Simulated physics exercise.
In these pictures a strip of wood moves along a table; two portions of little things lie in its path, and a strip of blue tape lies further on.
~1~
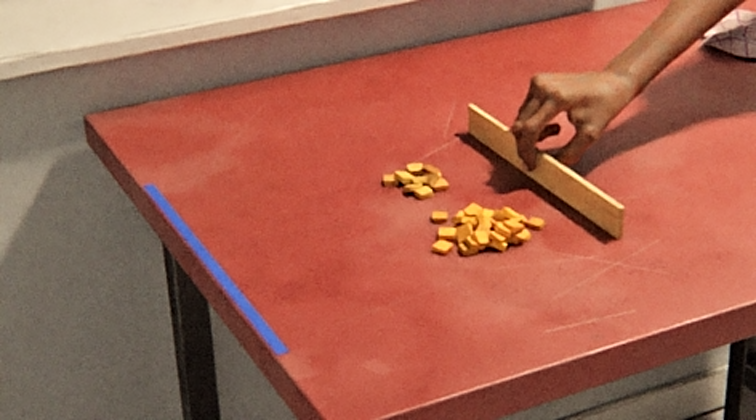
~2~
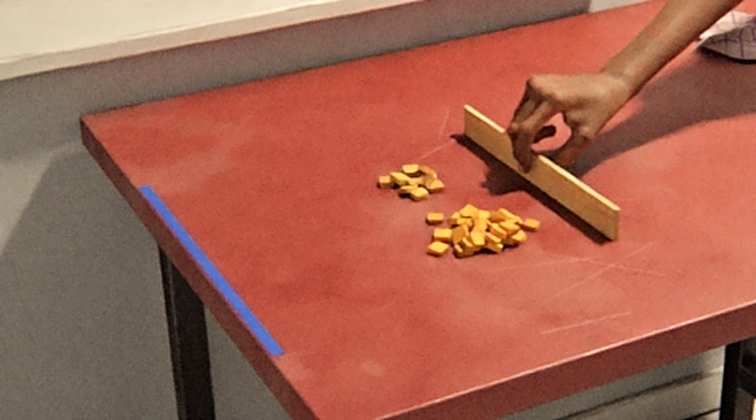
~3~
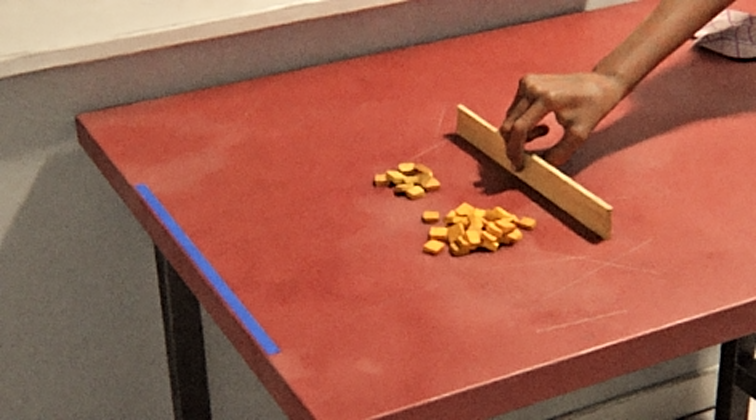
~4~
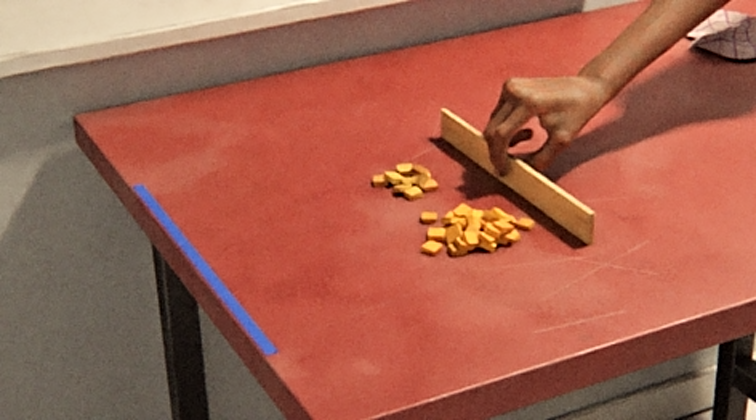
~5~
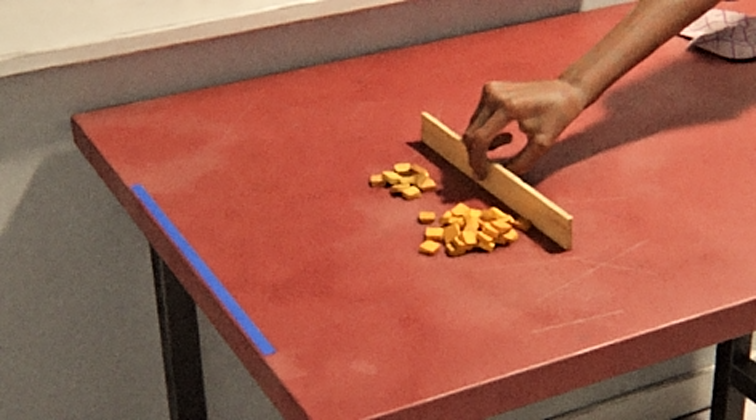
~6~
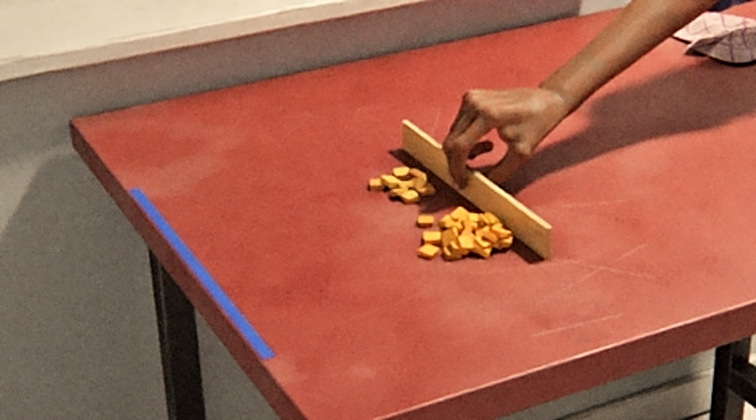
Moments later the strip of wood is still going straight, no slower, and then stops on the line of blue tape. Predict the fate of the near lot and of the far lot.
The near lot is partly pushed off; the far lot is partly pushed off.
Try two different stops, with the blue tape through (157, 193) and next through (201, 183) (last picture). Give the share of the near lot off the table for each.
Off the table, in order: 80, then 0, each out of a hundred.
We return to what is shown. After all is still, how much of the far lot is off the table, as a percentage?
That comes to around 100 in a hundred.
Then, 0.91 s past the last view, strip of wood still moving, near (332, 204); near lot all on the table, its front near (314, 281); far lot all on the table, its front near (271, 209).
Then, 1.83 s past the last view, strip of wood stopped at the blue tape; near lot all over the edge; far lot all over the edge.
Finally, strip of wood stopped at the blue tape; near lot all over the edge; far lot all over the edge.
